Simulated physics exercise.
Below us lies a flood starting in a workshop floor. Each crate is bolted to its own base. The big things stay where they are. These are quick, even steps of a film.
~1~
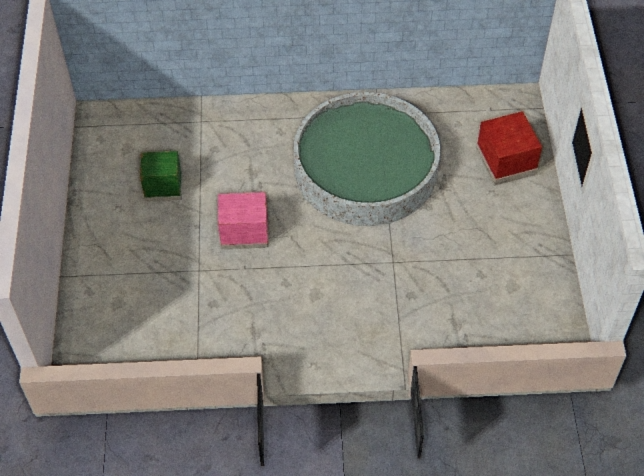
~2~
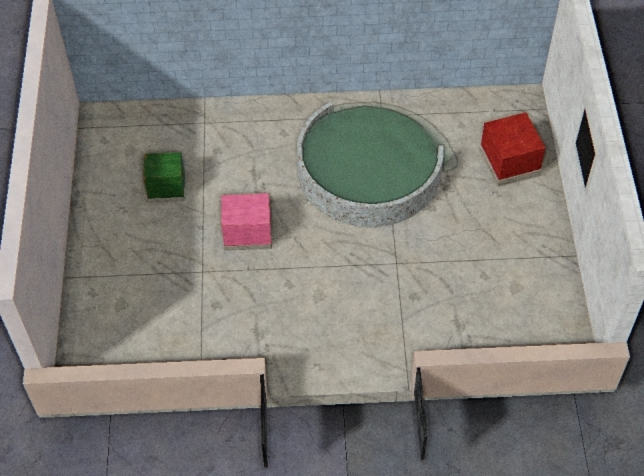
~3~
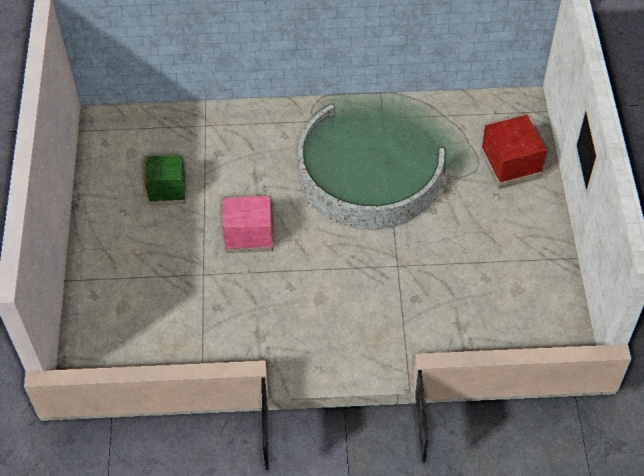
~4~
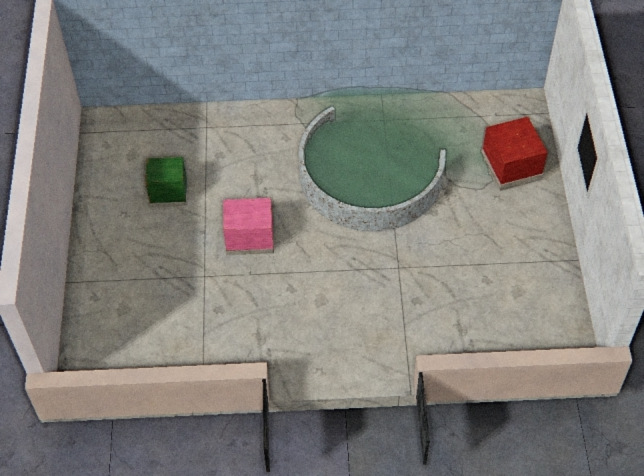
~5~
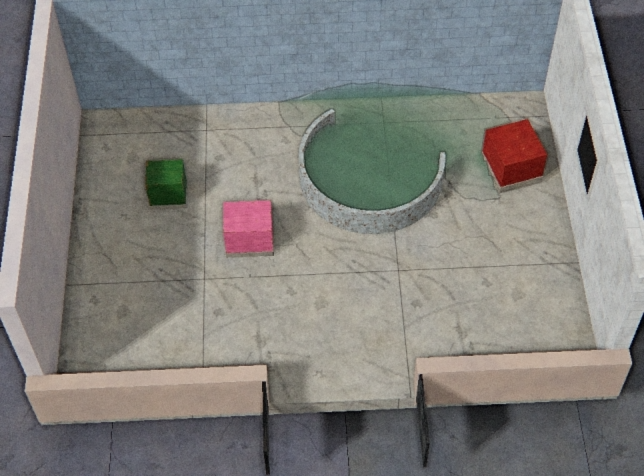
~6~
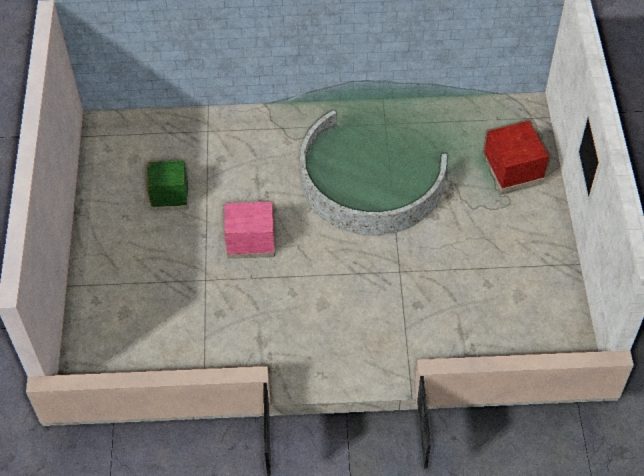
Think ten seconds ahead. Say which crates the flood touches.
One by one: The pink crate escapes dry; the red crate is wetted; the green crate escapes dry.
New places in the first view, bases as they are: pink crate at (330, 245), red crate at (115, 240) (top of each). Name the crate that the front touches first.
I say the crate marked green.
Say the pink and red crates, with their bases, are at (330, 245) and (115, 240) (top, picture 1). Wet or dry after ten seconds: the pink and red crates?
Then: Pink crate is spared, red crate remains dry.
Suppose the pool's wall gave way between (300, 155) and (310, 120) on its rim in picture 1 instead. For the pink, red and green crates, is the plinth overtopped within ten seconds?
The pink one keeps dry, the red one is spared, the green one is wetted.
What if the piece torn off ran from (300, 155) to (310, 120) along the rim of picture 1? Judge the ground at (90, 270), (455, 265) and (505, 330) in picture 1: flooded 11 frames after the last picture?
In turn: No water, clear, no water.
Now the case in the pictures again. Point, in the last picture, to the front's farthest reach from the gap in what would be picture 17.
At about (136, 114).
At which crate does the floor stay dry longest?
It is the pink crate.
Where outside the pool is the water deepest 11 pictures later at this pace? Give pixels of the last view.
Near (546, 98).
A moment on, water covers 15 % of the floor; the pink crate not reached, the red crate water round its plinth, the green crate not reached.
Next, water covers 25 % of the floor; the pink crate not reached, the red crate water round its plinth, the green crate water round its plinth.
Then, water covers 45 % of the floor; the pink crate water round its plinth, the red crate water round its plinth, the green crate water round its plinth.
Later, water covers 65 % of the floor; the pink crate water round its plinth, the red crate water round its plinth, the green crate water round its plinth.
In the end, water covers 95 % of the floor; the pink crate stayed above the water, the red crate was topped, the green crate stayed above the water.
